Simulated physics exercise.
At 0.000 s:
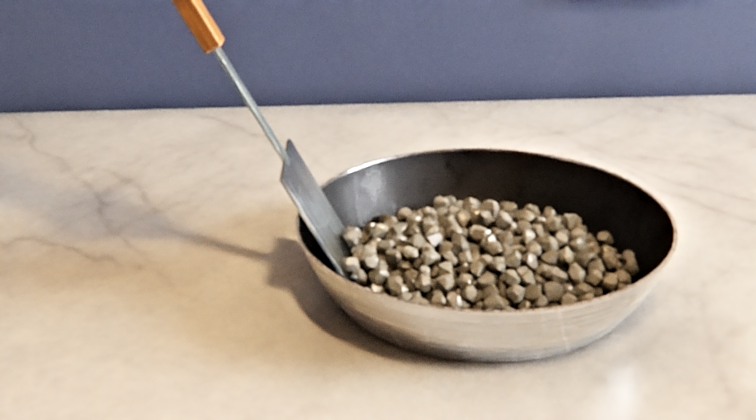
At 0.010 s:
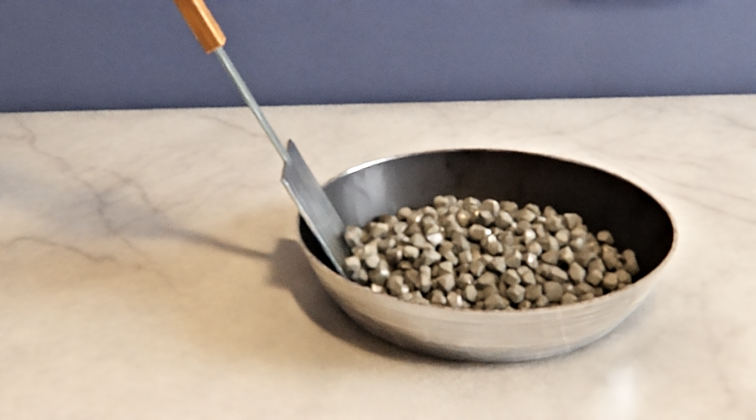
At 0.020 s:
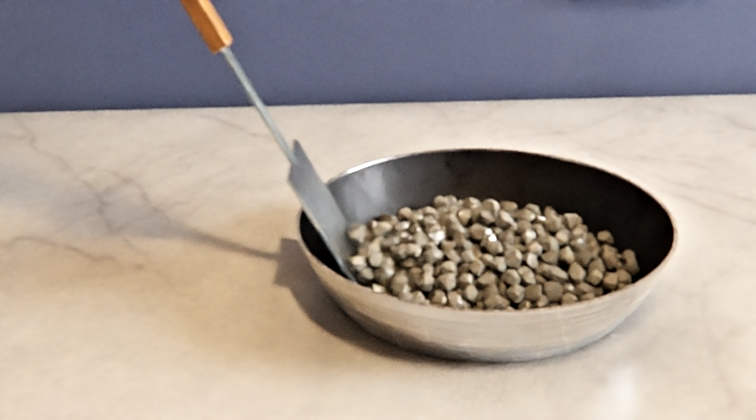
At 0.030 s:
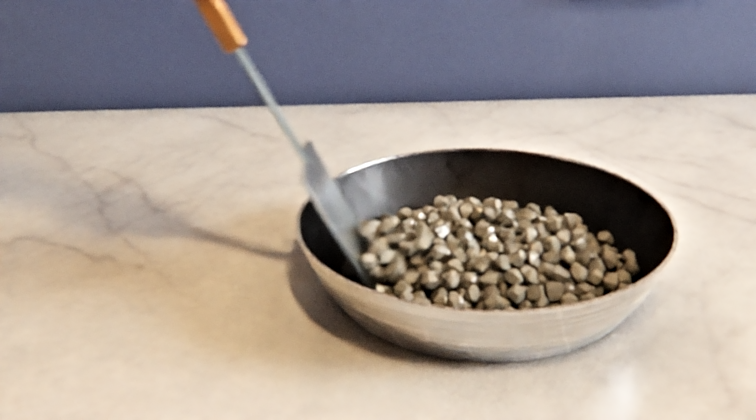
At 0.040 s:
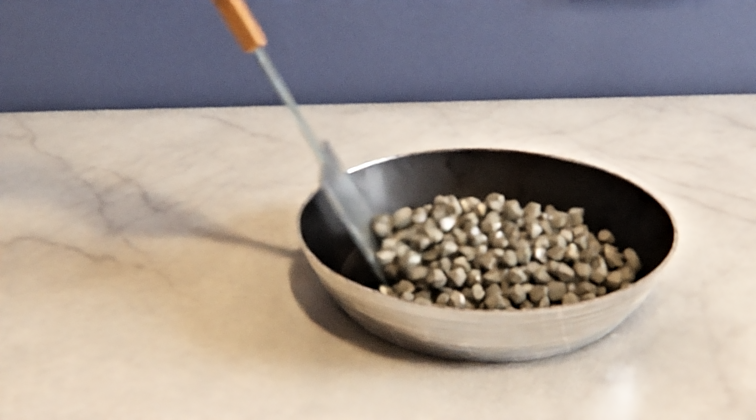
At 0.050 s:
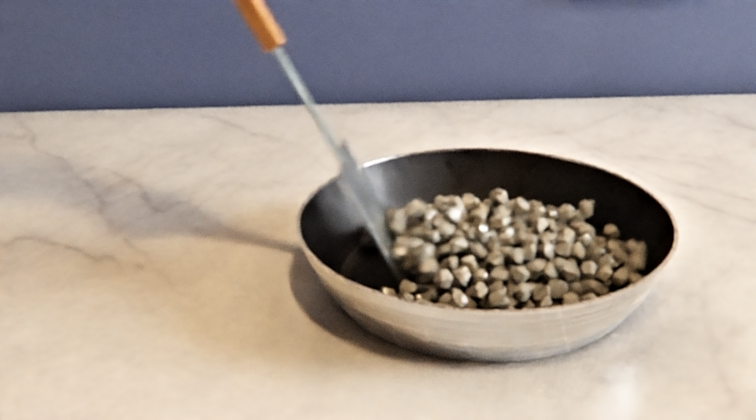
On a marble counter, a spatula with a wooden handle rested inside the left edge of a pan of small grayish pebbles, then slid right, pushing the nearest ones into a slightly higher heap.
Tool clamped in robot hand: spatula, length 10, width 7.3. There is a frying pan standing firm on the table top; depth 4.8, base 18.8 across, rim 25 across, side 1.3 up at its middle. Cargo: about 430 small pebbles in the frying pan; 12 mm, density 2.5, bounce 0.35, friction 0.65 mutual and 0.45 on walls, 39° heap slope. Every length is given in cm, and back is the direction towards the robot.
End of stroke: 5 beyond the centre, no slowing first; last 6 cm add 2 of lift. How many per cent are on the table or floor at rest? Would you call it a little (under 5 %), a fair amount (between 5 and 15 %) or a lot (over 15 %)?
A fair amount, between 5 and 15 %.
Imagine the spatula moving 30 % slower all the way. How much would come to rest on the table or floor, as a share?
In that case some 5 per cent.
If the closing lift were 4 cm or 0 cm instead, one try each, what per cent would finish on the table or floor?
Close to 10 and 5 percent respectively.
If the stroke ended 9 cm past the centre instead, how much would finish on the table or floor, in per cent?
Near 30 per cent.
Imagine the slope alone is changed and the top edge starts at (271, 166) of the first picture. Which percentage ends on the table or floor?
Some 10 per cent.
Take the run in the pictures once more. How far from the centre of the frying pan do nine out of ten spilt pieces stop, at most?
Distance from centre: Approx. 30 cm.
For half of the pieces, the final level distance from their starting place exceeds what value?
Distance: Around 4 cm.
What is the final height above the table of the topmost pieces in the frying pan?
Roughly 6.0 centimetres.
By 0.07 s, sloping 63°, highest piece 6 above the table; 432 in the frying pan.
By 0.10 s, sloping 63°, highest piece 7 above the table; 432 in the frying pan.
By 0.31 s, sloping 63°, highest piece 8 above the table; 396 in the frying pan, 31 on the table or floor, 5 on the blade or in flight.
By 1.36 s, sloping 63°, highest piece 6 above the table; 395 in the frying pan, 37 on the table or floor.
Final count, 395 in the frying pan, 37 on the table or floor. That is 9 % on the table or floor.
